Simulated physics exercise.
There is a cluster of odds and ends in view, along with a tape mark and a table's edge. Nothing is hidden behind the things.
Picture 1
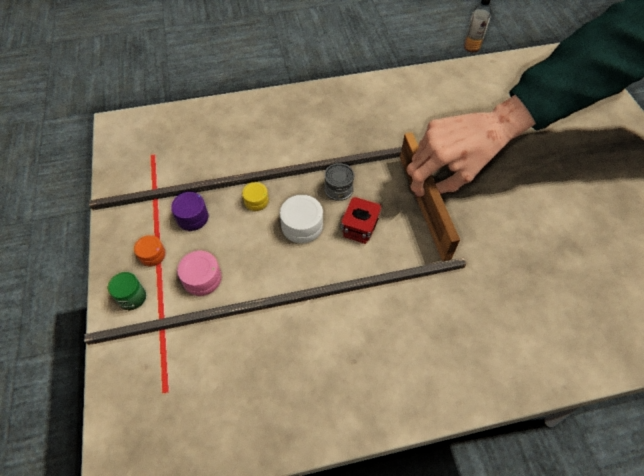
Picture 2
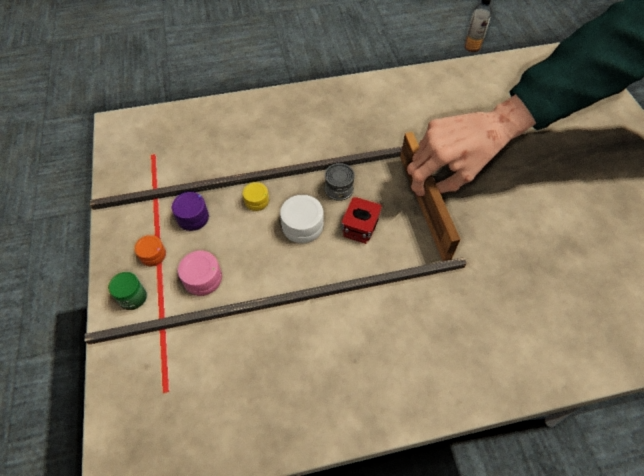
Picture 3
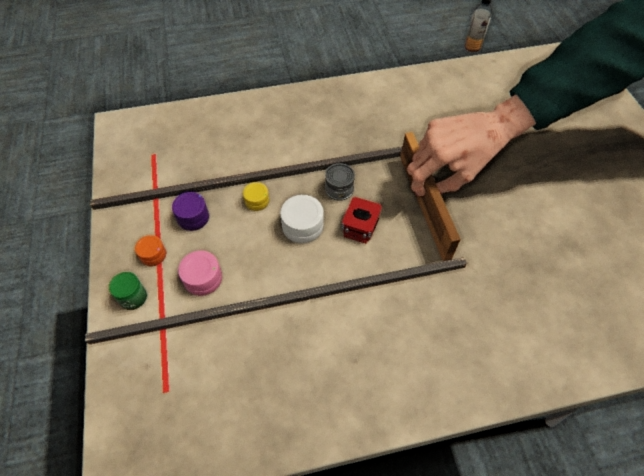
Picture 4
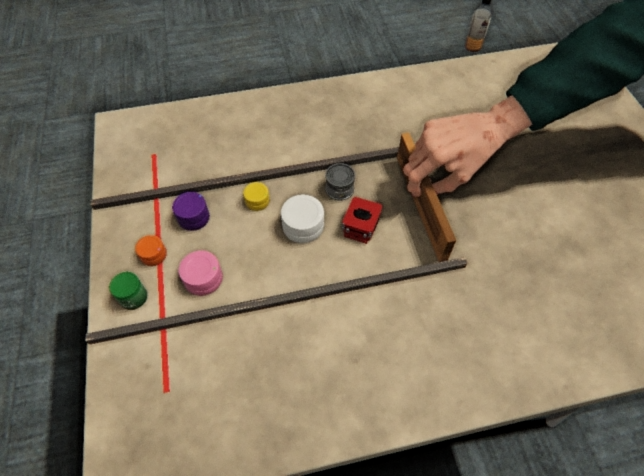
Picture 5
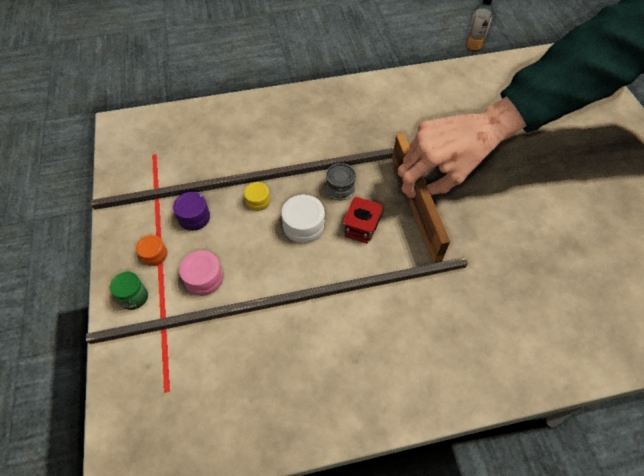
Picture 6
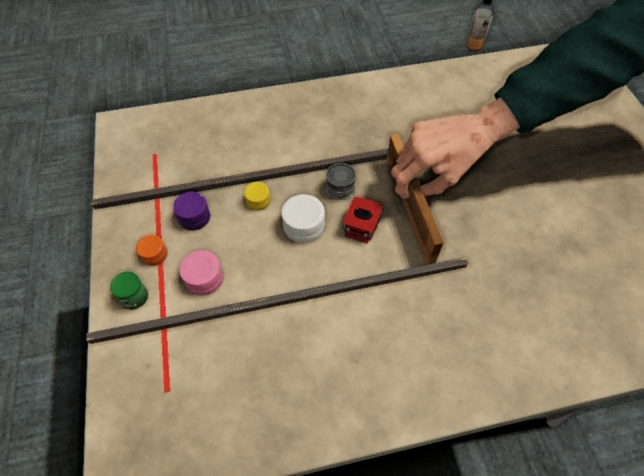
A hand sliding a wooden board slightly left between two rails, toward colourful lids and a red case that stay still.
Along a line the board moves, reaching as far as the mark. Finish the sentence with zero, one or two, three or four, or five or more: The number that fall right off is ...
The number that fall right off is one or two.
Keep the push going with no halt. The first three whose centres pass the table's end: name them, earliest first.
The green tub, the orange lid, then the purple lid.
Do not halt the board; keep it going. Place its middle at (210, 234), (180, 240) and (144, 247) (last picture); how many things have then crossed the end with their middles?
Counts per position: 0 / 0 / 3.
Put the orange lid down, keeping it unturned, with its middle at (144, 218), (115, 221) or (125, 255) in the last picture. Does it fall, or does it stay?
Result for the orange lid, in order - not saved; not saved; saved.
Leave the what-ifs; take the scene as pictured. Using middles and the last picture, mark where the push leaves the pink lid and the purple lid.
(106, 292) and (90, 227), approximately.
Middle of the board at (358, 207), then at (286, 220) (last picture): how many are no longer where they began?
Tally: 2; 4.
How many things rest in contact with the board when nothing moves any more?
Looks like 2 of them, all told.
Soon after, none off yet; green tub at rest near (130, 291); orange lid at rest near (152, 250); purple lid at rest near (192, 211).
After that, none off yet; green tub displaced about its own width near (112, 295); orange lid displaced about its own width near (118, 252); purple lid displaced well along near (126, 218).
In the end, the number that fall off is one or two; gone, green tub.
